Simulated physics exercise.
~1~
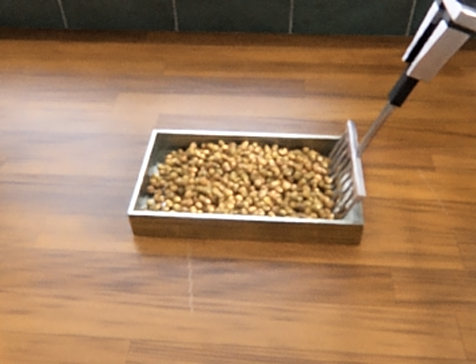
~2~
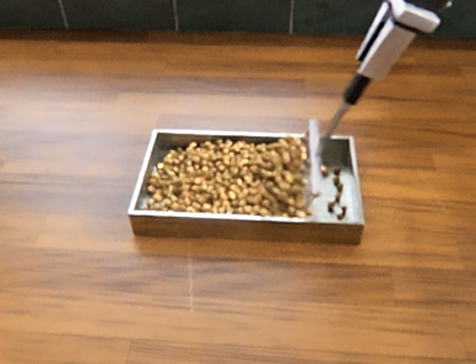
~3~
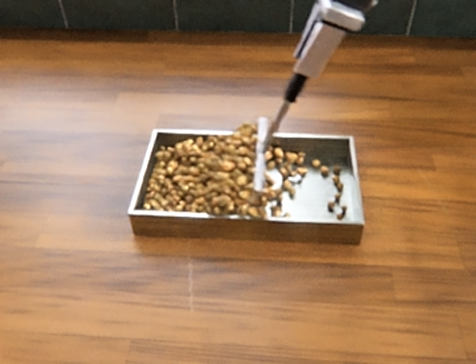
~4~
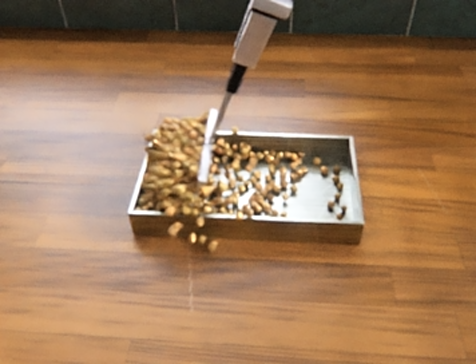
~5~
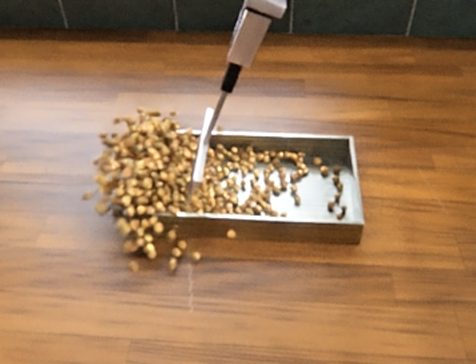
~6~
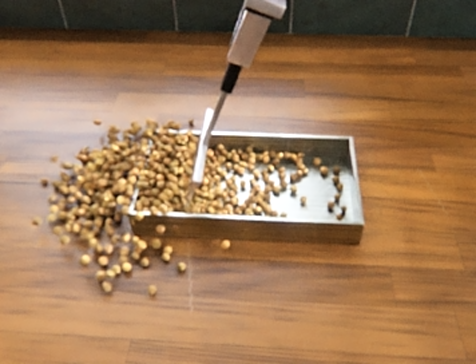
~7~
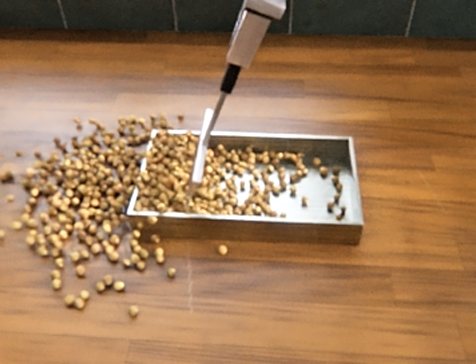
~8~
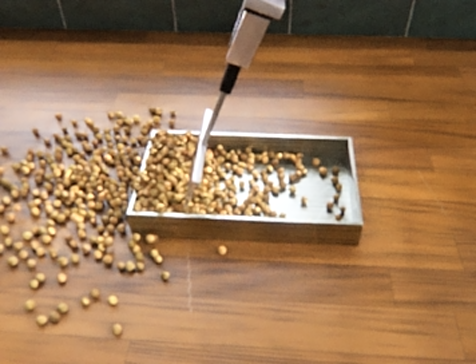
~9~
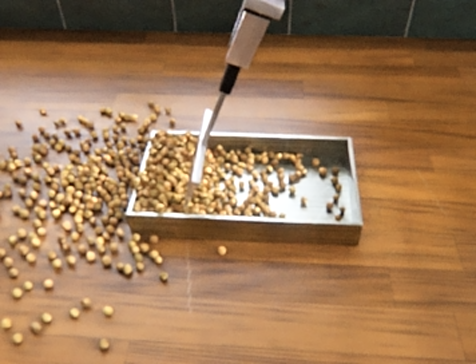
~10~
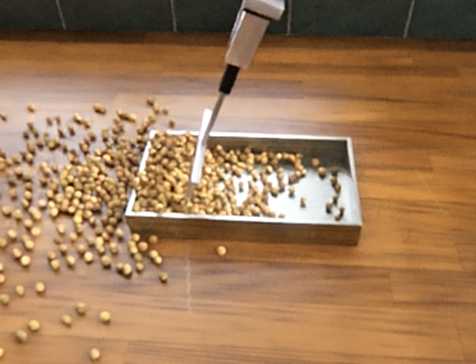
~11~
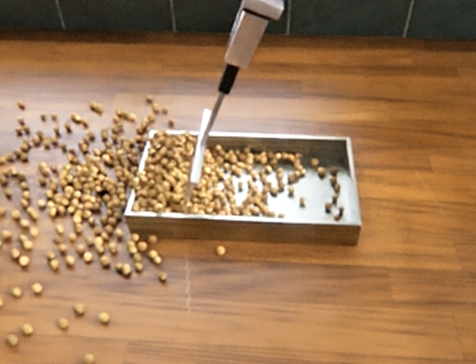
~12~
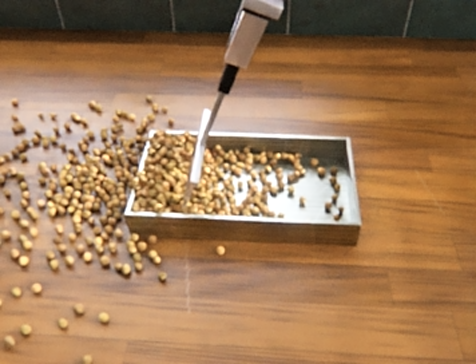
The clip opens on a shallow metal tray filled with dried chickpeas, resting on a wooden surface, with a comb-like tool on a machine's arm at its right end. The comb sweeps left through the tray, bunching the chickpeas into a mound and leaving a few stragglers behind it. As it nears the left end, the mound surges over the rim and the comb stops. Chickpeas spill out and roll away to the left and toward the viewer. The comb stays still while they settle, with many scattered across the wood and the rest still in the tray.
